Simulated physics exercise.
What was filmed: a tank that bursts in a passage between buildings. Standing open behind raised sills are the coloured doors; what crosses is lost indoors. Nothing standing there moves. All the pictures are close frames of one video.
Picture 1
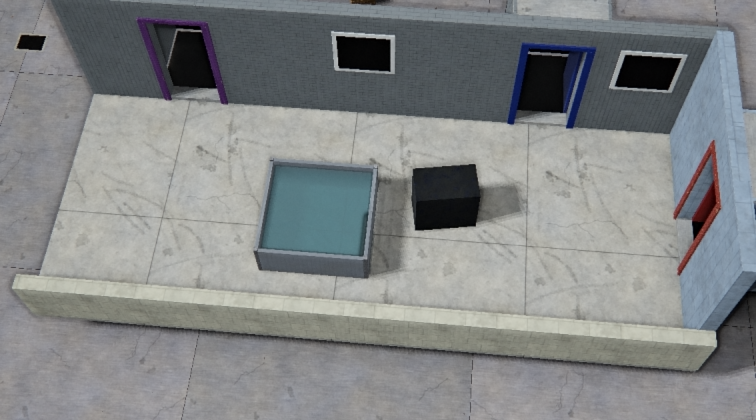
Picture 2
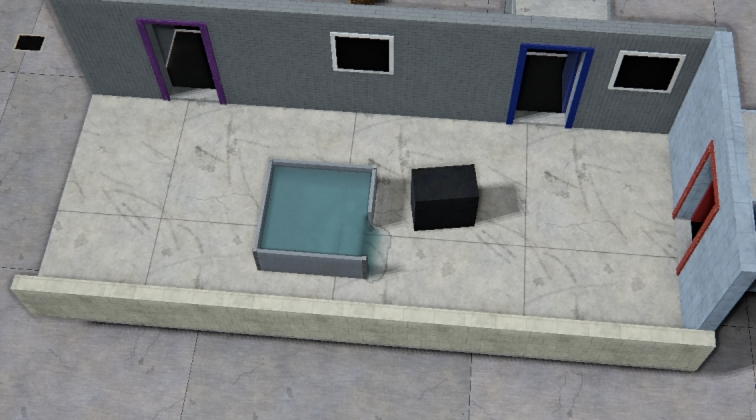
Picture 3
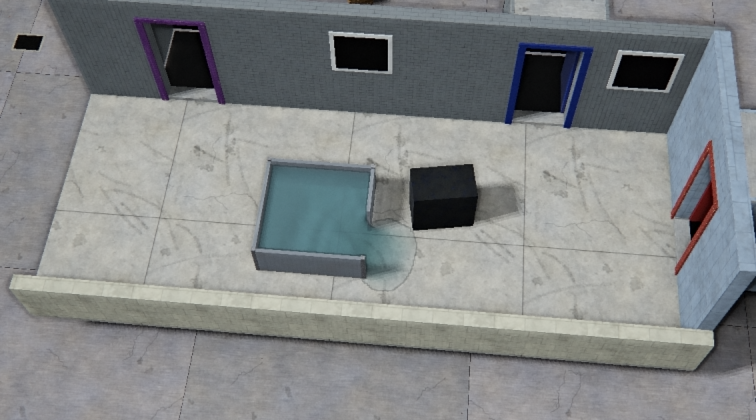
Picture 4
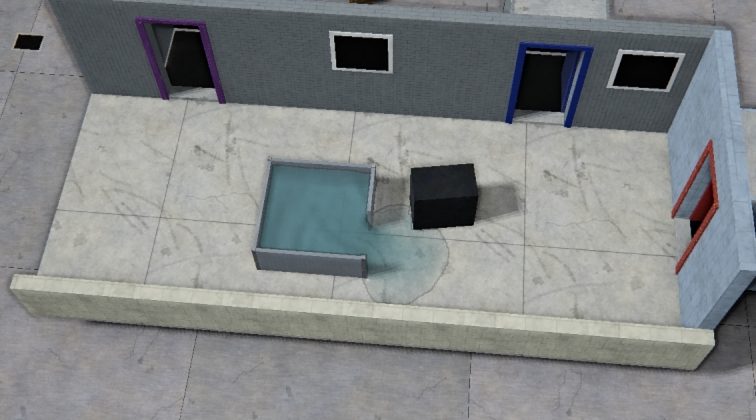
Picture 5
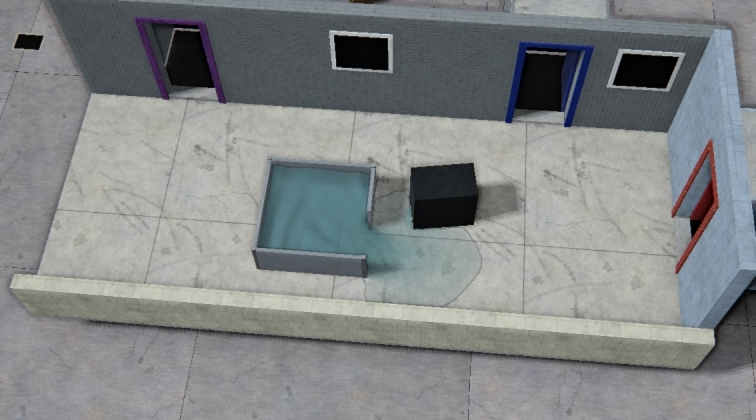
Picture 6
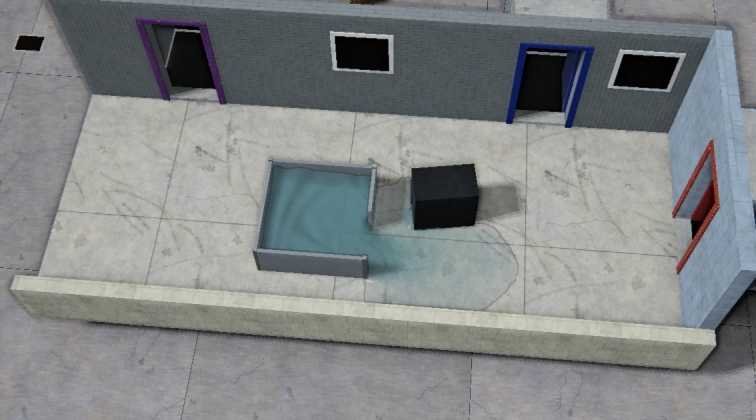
A walled passage with purple, blue and red doorways held a square open tank of still water, then its right side gave way and water poured out, spreading rightward across the floor past a black box.
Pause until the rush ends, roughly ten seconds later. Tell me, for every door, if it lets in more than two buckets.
Here it is: The purple door keeps it to two or fewer; the red door lets more than two through; the blue door keeps it to two or fewer.
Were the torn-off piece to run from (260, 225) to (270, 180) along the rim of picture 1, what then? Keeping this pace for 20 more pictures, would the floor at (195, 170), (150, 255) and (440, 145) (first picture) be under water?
The first spot is swamped, the second swamped, the third spared.
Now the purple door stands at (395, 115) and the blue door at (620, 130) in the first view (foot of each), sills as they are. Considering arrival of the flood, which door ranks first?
The flood hits the red door before any other door.
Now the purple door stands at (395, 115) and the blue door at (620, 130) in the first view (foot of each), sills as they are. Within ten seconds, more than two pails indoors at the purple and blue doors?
Note: Purple door lets in too little; blue door lets too much through.
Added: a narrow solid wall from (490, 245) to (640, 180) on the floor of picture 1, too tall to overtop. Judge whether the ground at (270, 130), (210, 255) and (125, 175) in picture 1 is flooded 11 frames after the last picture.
Untouched, untouched, untouched.
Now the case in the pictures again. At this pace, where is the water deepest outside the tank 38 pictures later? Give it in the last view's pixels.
Roughly at pixel (667, 149).
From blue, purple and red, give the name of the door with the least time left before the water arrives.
I'd say the one in red.
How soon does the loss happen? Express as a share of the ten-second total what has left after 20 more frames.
About 45 per cent.
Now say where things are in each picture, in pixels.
The first picture shows still water in the open tank at (318, 210).
In the second picture, water pours out at (366, 248) and has run to (385, 234).
In the third picture, water pours out at (365, 248) and has run to (412, 246).
In the fourth picture, water pours out at (365, 248) and has run to (442, 247).
In the fifth picture, the front is at (474, 269), out from the gap at (365, 247).
In the sixth picture, water pours out at (366, 248) and has run to (509, 276).
A moment on, water covers 25 % of the floor; the purple door not reached, the red door not reached, the blue door not reached.
Next, water covers 35 % of the floor; the purple door not reached, the red door wet at the sill, nothing in, the blue door not reached.
Then, water covers 35 % of the floor; the purple door not reached, the red door over two buckets in, the blue door not reached.
Later, water covers 45 % of the floor; the purple door not reached, the red door over two buckets in, the blue door wet at the sill, nothing in.
In the end, water covers 65 % of the floor; the purple door not reached, the red door over two buckets in, the blue door wet at the sill, nothing in.
